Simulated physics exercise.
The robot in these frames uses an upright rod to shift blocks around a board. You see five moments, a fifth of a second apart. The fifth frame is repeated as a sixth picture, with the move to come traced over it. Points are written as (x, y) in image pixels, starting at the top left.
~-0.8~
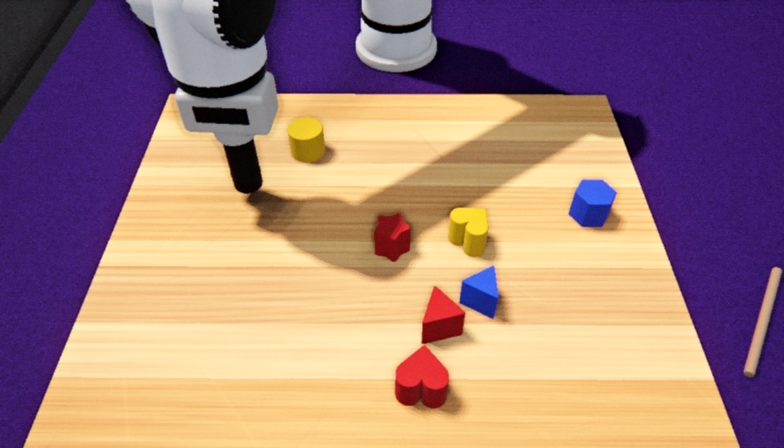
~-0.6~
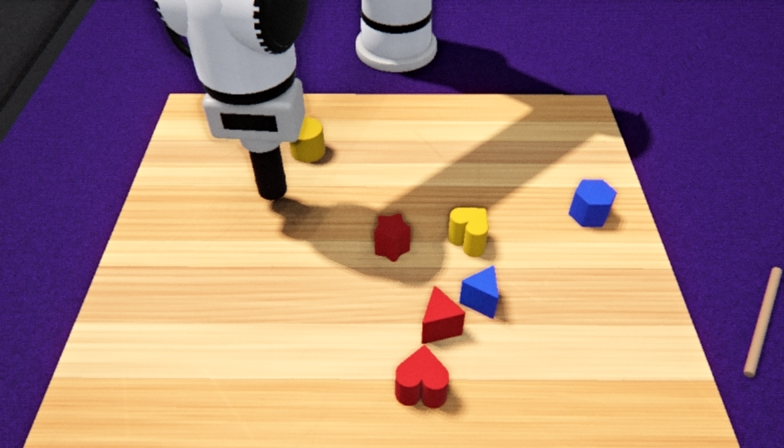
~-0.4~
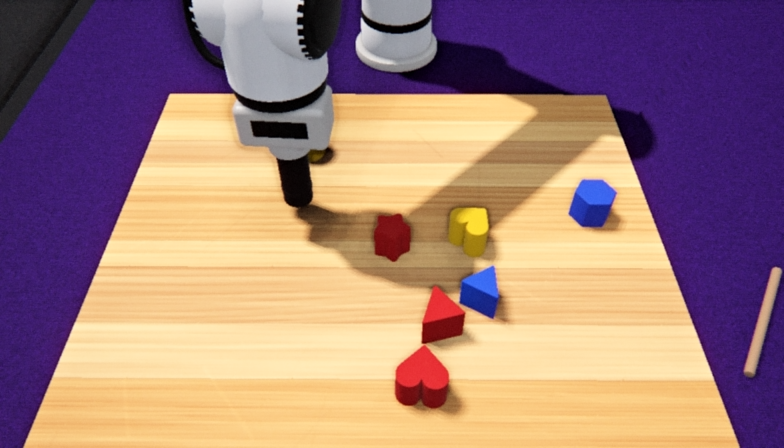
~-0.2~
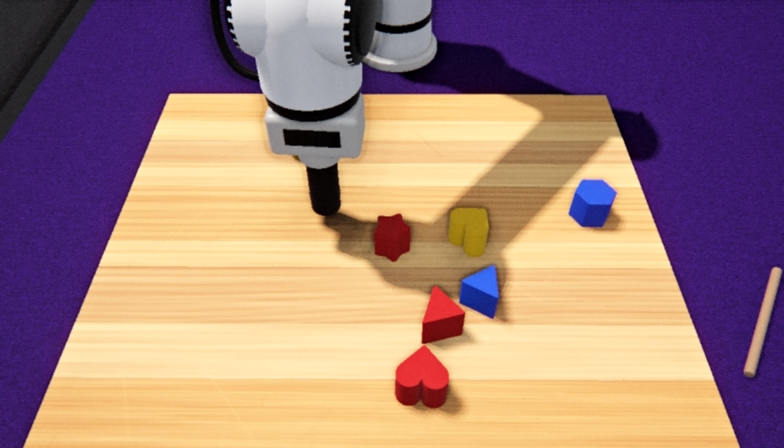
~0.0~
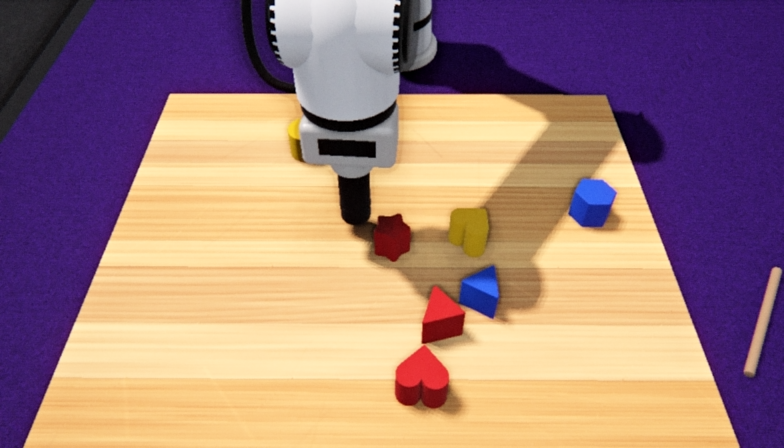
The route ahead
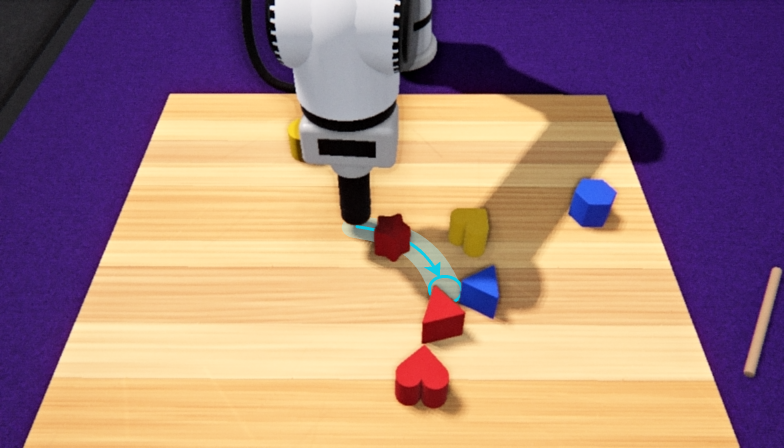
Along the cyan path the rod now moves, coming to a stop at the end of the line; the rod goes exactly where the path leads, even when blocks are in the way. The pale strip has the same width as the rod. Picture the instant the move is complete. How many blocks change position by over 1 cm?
Answer: One block.
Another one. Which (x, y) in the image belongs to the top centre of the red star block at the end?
By then it is at (419, 277).
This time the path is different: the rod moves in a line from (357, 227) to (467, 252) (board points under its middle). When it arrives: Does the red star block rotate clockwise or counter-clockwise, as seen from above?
From the top: Clockwise.
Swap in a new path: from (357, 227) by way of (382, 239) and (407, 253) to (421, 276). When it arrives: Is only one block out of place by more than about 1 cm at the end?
Yes.
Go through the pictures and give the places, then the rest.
The first picture shows rod tip (249, 185); block tops, red star block (392, 225); blue triangle (485, 280).
The second picture shows rod (273, 191); blocks unchanged.
The third picture shows rod (299, 198); blocks unchanged.
The fourth picture shows rod (327, 206); blocks unchanged.
The fifth picture shows rod (356, 215); red star block (392, 225); blue triangle (485, 280).
Path on the board, from (357, 227) over (396, 236) and (427, 258) to (446, 289).
The first path, step by step. One third of the way, rod (396, 225); red star block (409, 237), turned 35° clockwise.
Two thirds of the way, rod (428, 247); red star block (420, 258), turned 100° clockwise.
At the end, rod (447, 279); red star block (419, 277), turned 150° clockwise; blue triangle in place.
